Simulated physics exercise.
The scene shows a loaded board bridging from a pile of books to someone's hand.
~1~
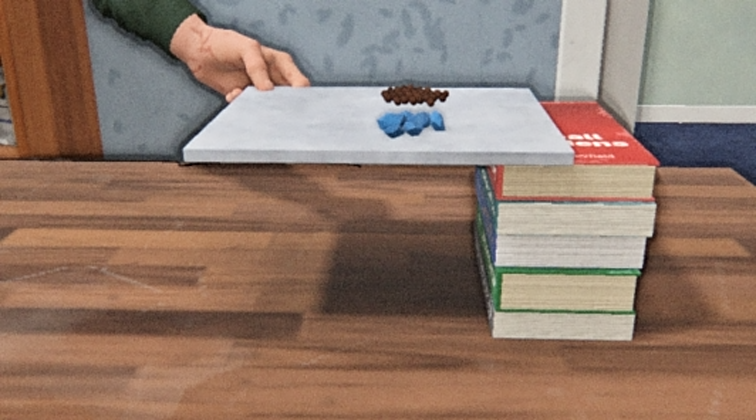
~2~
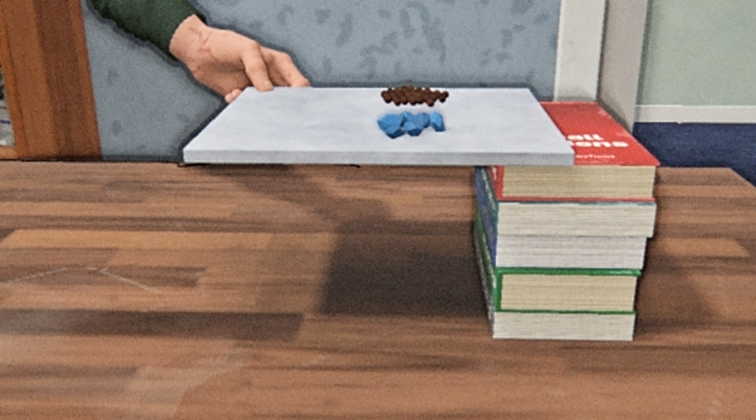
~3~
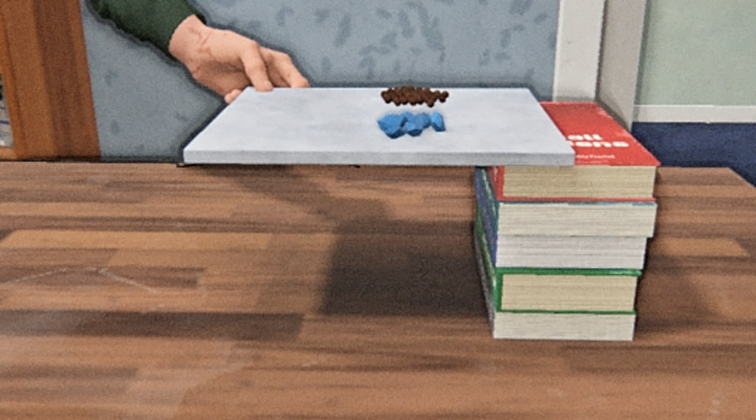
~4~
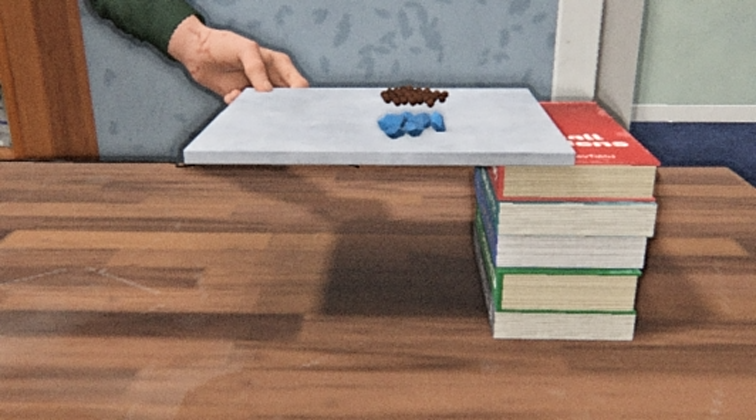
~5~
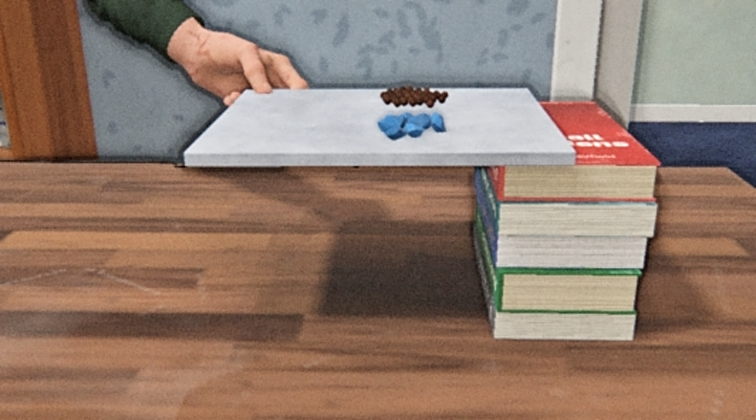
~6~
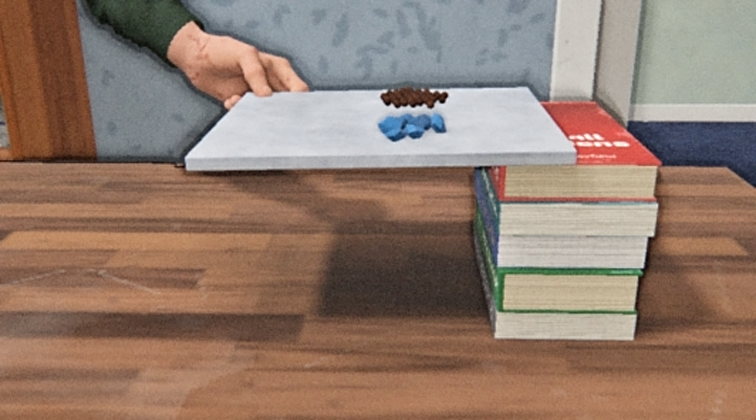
On a wooden tabletop, a hand at left holding a white board level against stacked books, blue and brown pieces staying still.
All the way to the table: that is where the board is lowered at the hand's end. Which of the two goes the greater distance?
The far one.
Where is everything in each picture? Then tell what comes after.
Held end of the board near (199, 152), level; book pile near (553, 144), tall, over half the board's length; front batch near (419, 122), a few aquarium stones; back batch near (409, 96), some allspice berries, in the first picture.
Held end of the board near (199, 153), level; back batch near (409, 97), in the second picture.
Held end of the board near (199, 153), level; front batch near (419, 123), in the third picture.
Held end of the board near (199, 154), level; back batch near (409, 97), in the fourth picture.
Held end of the board near (200, 156), level; front batch near (419, 124), in the fifth picture.
Held end of the board near (201, 161), down by 1°; book pile near (554, 145); front batch near (420, 125), not moving; back batch near (409, 98), not moving, in the sixth picture.
Then, 0.77 s on from there, board sloping at 22°; front batch the whole lot still on the board; back batch the bulk still on the board.
Then, 1.43 s on from there, board sloping at 40°; front batch mostly less than half a board's length out; back batch mostly one to two board lengths out.
Then, 2.01 s on from there, board resting at 41°; front batch mostly less than half a board's length out; back batch mostly one to two board lengths out, a little gone off the table.
In the end, board resting at 41°; front batch mostly less than half a board's length out; back batch mostly one to two board lengths out, a little gone off the table; the back batch has gone farther.
